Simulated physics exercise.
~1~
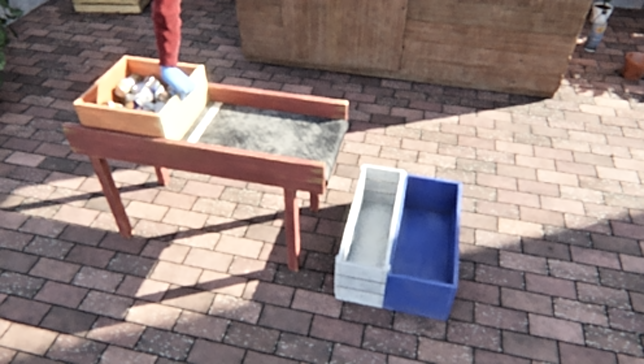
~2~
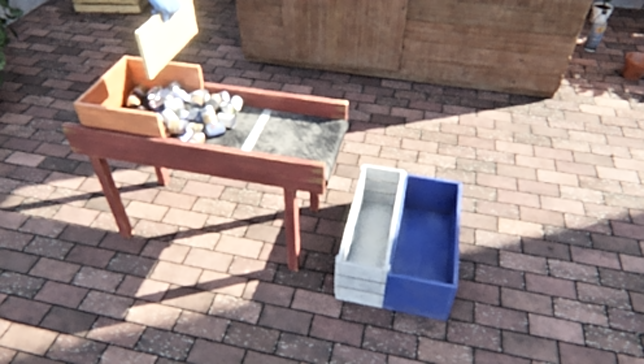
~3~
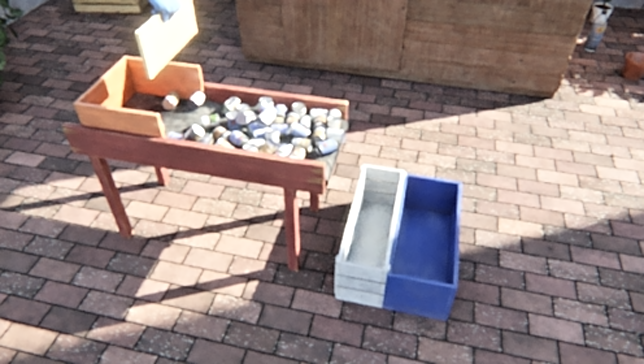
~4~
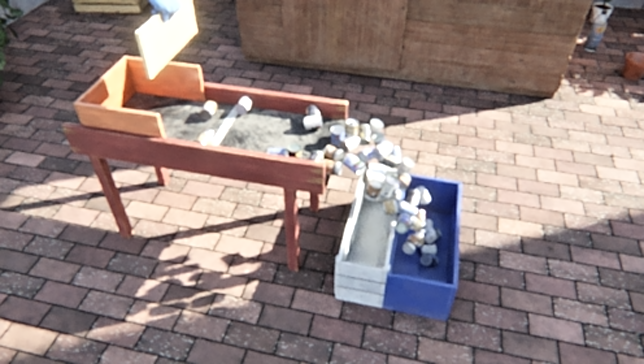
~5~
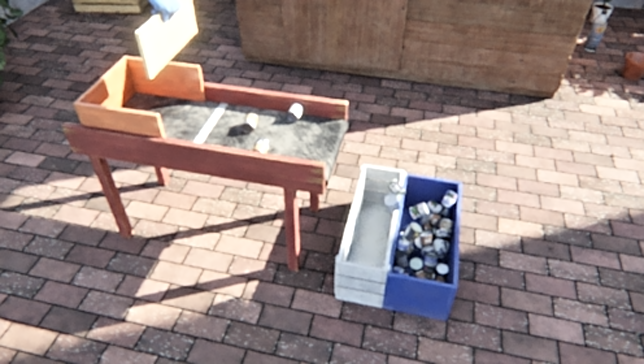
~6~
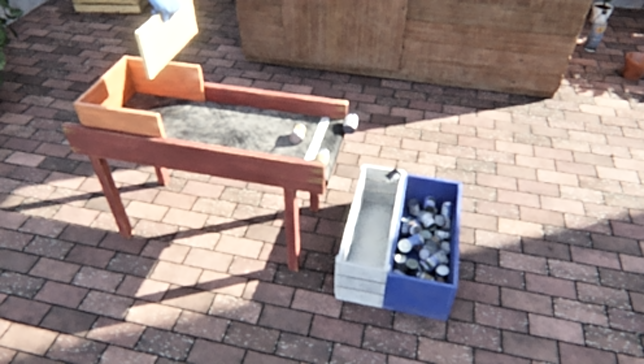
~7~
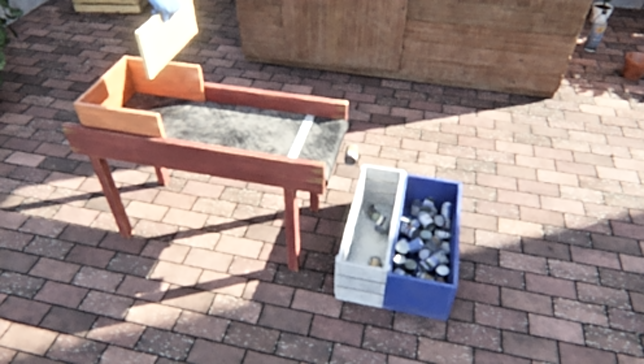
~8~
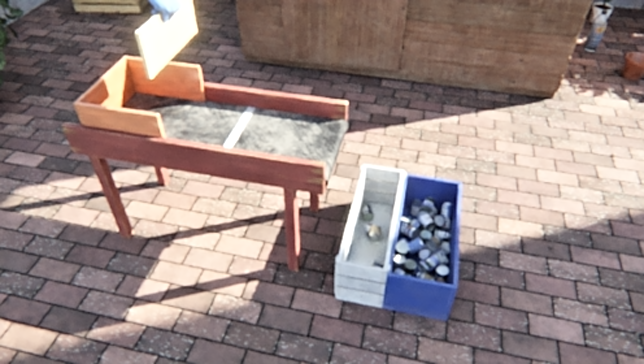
Small tins held in an orange pen are released as its gate lifts, ride right along a dark belt and spill off the end, most landing in the blue tub while a few end up in the white box beside it.
